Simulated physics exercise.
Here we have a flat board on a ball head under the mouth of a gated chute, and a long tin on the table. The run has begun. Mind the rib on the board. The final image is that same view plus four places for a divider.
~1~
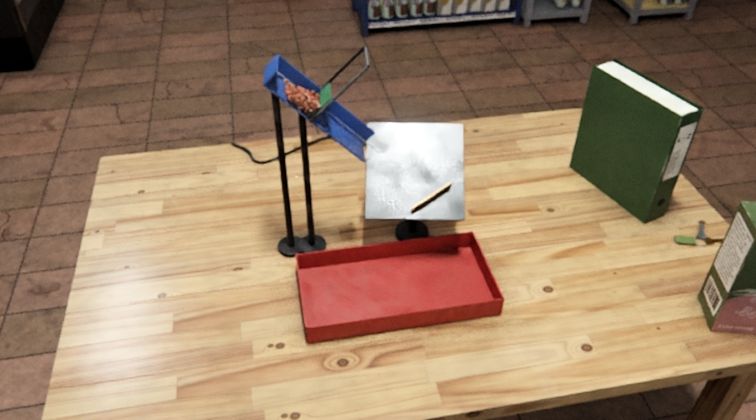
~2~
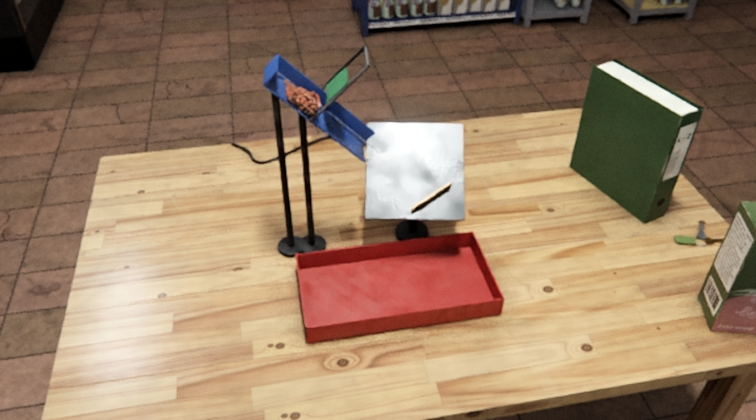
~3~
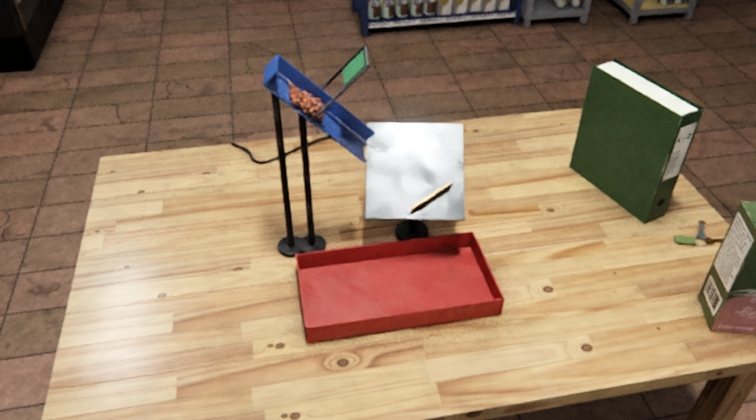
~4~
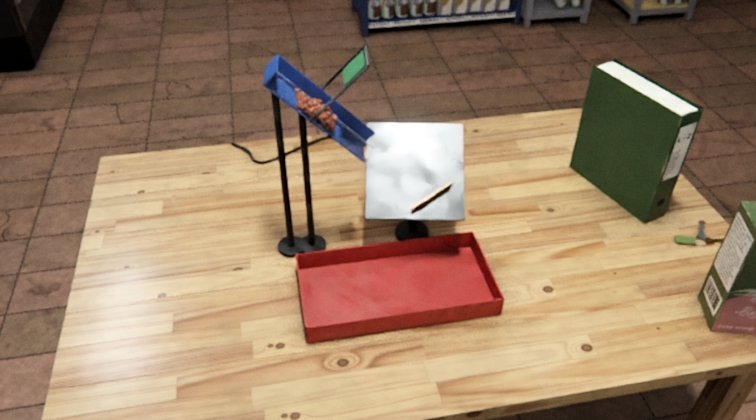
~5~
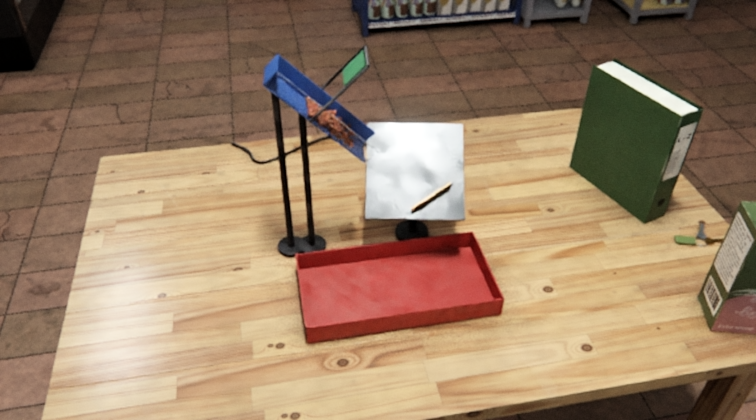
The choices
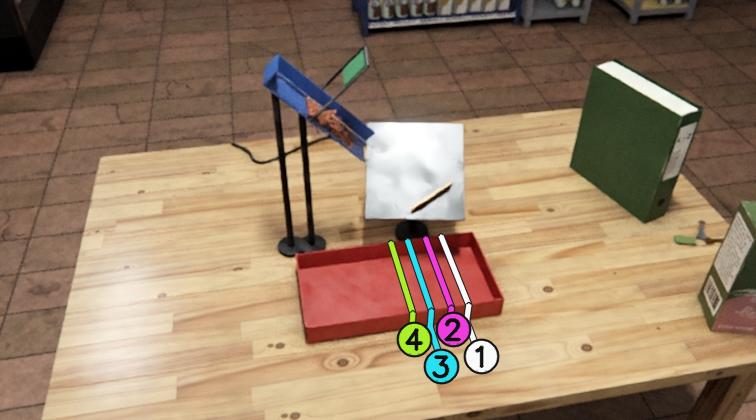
A green gate lifts on its arm above a sloping blue chute, clearing the heap of small reddish-brown pellets behind it. The pellets then slide down the chute to the right, stretching out as they near its lower end, while the tilted silvery board and empty red tin stay still.
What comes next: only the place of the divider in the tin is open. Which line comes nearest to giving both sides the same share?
4 beats the others.
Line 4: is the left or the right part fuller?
The right side.
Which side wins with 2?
Left.
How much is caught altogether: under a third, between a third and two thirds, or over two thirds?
Over two thirds.
On the marked copy, line 1 crosses the front rim at (468, 304); line 2 crosses the front rim at (451, 306); line 3 crosses the front rim at (431, 309); line 4 crosses the front rim at (412, 312).
For line 1, of what is caught, nearly all on the left of the divider, a small part on the right.
For line 2, of what is caught, nearly all on the left of the divider, a small part on the right.
For line 3, of what is caught, most on the left of the divider, a small part on the right.
For line 4, of what is caught, about a third on the left of the divider, about two thirds on the right.
